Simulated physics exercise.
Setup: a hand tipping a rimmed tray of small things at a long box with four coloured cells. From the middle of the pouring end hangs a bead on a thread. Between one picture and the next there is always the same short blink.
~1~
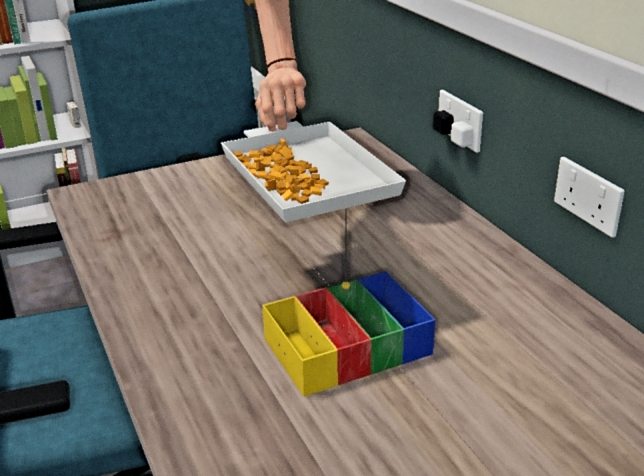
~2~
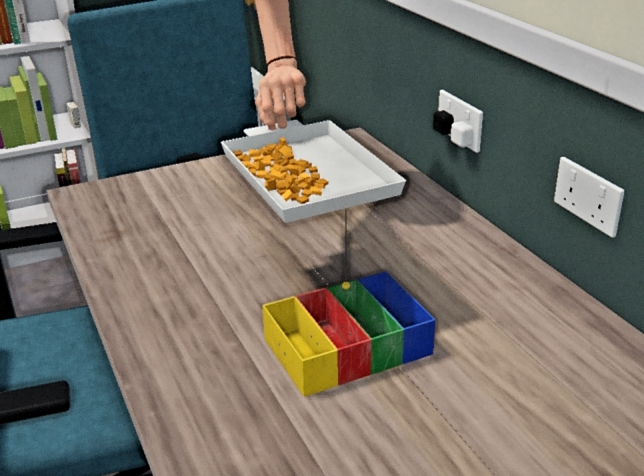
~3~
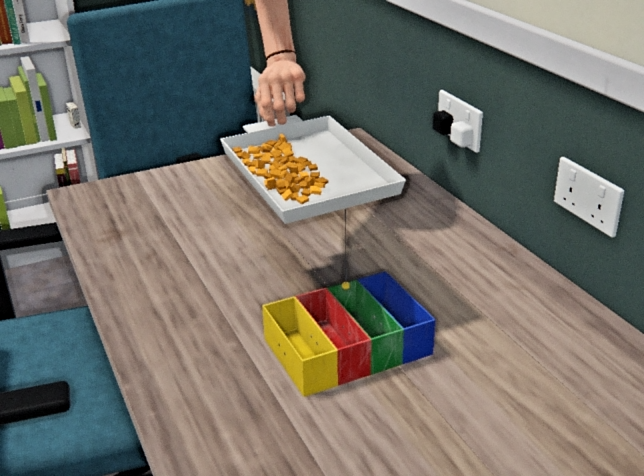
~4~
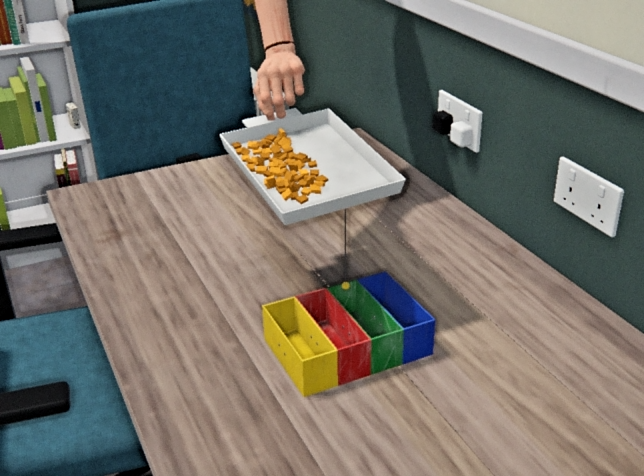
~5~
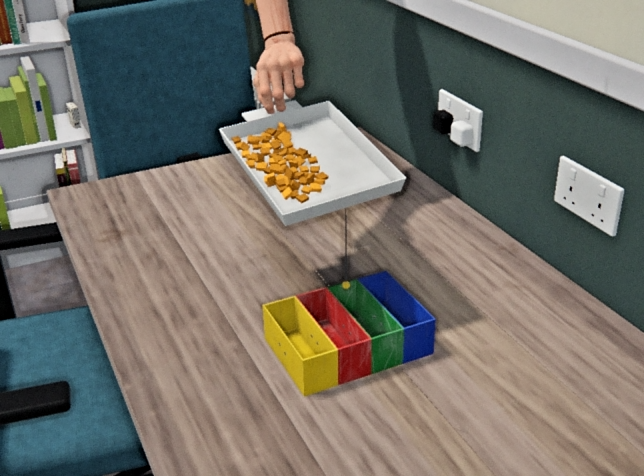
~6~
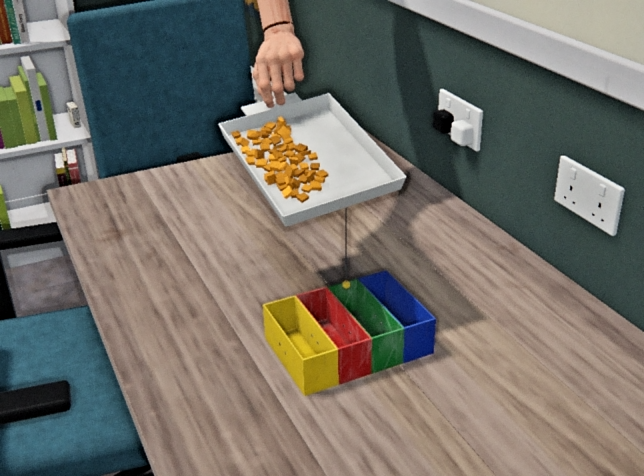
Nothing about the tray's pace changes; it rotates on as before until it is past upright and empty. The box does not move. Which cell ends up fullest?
The yellow cell.
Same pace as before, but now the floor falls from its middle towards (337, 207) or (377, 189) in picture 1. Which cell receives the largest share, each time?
Well, with the first heading it's the cell in red, and with the second it's the blue cell.
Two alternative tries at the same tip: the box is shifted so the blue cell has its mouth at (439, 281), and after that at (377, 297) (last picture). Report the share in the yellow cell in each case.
First 0 per cent, second 40 per cent.
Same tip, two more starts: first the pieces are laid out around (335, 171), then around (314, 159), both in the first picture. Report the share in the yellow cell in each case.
You'd see roughly 50 per cent first and roughly 60 per cent second.
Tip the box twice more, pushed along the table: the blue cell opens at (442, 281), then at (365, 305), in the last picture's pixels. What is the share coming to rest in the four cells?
Try 1: Some 0 %; try 2: Some 100 %.
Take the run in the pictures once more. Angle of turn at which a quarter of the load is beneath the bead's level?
It sits at roughly 100°.
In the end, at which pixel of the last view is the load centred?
Close to (299, 351) in the last view.
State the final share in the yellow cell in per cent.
Near 70 %.
Just after the last frame, tray tipped steeply; every one on the tray.
A moment on, tray tipped right over; the larger part on the tray; about a tenth in the yellow cell; just a few falling or outside the box.
Further on, tray tipped past a quarter turn; roughly two thirds in the yellow cell; roughly a quarter in the red cell; just a few in the green cell; about a tenth falling or outside the box.
When it is over, tray tipped past a quarter turn; roughly two thirds in the yellow cell; roughly a quarter in the red cell; just a few in the green cell; not one in the blue cell; about a tenth outside the box.
